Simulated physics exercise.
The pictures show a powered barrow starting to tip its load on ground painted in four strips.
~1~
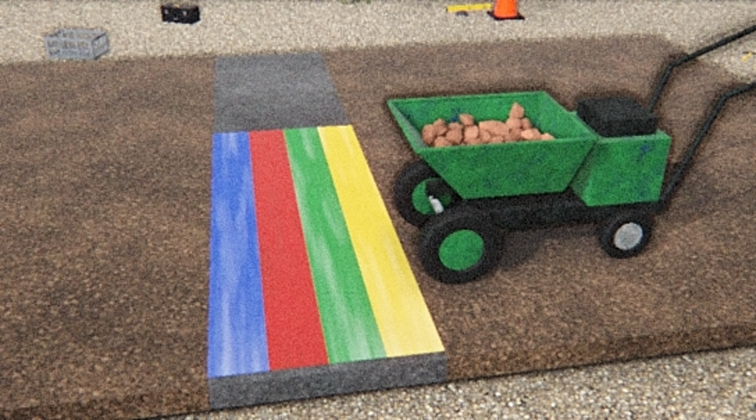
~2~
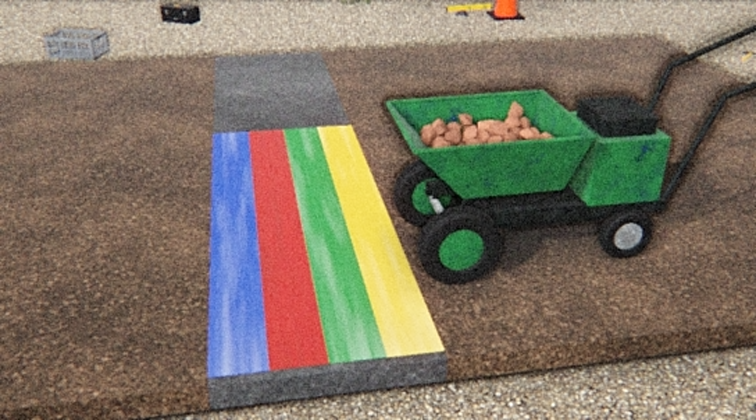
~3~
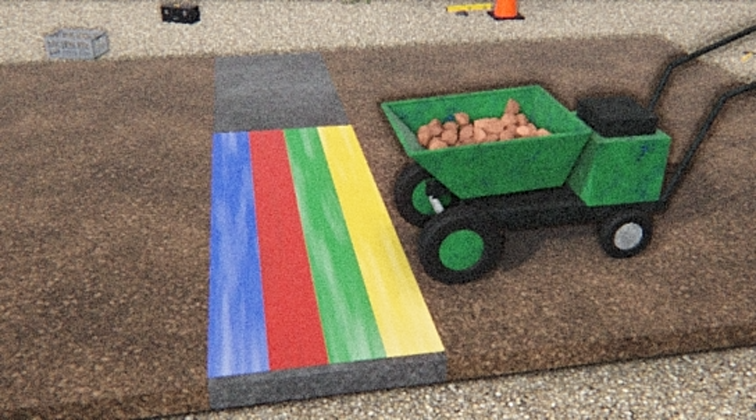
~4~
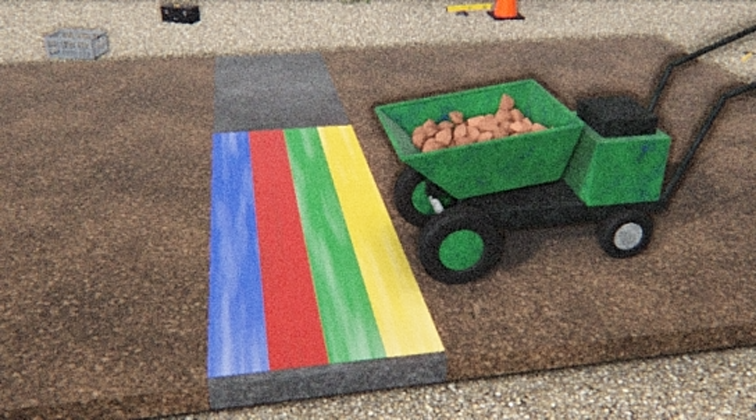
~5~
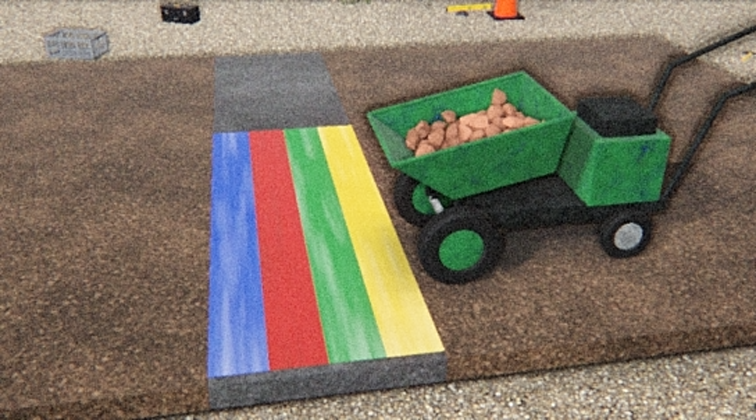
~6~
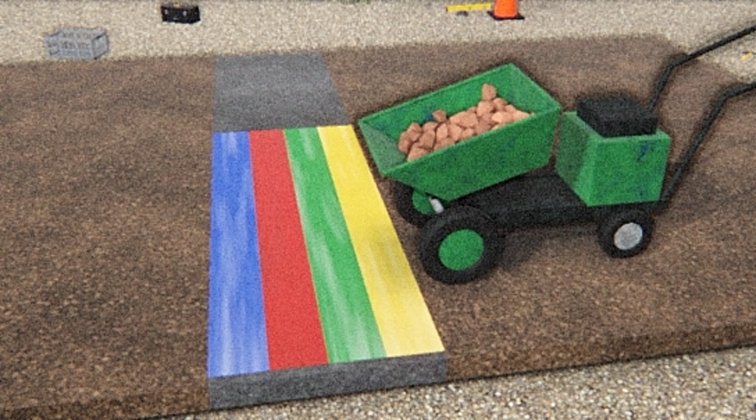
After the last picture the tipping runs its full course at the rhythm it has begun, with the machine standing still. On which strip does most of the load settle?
Most lies over the red band.
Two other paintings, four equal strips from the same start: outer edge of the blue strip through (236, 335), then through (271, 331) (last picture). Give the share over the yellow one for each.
The first gives 0 %, the second 0 %.
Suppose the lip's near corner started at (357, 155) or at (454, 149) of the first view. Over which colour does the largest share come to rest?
In turn: The blue strip; the green strip.
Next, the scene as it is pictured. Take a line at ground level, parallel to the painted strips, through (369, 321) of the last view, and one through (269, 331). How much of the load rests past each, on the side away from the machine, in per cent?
Roughly 90 per cent, and 20 per cent.
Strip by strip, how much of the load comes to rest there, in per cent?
In per cent, yellow strip 0, green strip 20, red strip 45 and blue strip 15.
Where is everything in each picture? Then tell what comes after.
Lip of the skip at (418, 151), level; top of the load at (502, 141), lumps of rubble; yellow strip at (401, 313); green strip at (348, 318); red strip at (293, 324); blue strip at (237, 330), in the first picture.
Lip of the skip at (416, 152), level; top of the load at (501, 140), in the second picture.
Lip of the skip at (411, 155), tipped barely; top of the load at (498, 138), in the third picture.
Lip of the skip at (403, 159), tipped a little; top of the load at (508, 129), in the fourth picture.
Lip of the skip at (394, 165), tipped a little; top of the load at (500, 125), in the fifth picture.
Lip of the skip at (383, 174), tipped clearly; top of the load at (507, 125); yellow strip at (401, 313); green strip at (348, 318); red strip at (293, 324); blue strip at (237, 330), in the sixth picture.
Soon after the last picture, skip tipped steeply; all in the skip.
A little later, skip tipped right over; most in the skip; a small part over the green strip; a small part over the red strip.
Later still, skip tipped right over; about a quarter in the skip; about a quarter over the green strip; about half over the red strip; about a quarter over the blue strip; a stray few off the paint.
By the end, skip tipped right over; a small part in the skip; none over the yellow strip; about a quarter over the green strip; about half over the red strip; about a quarter over the blue strip; a small part off the paint.
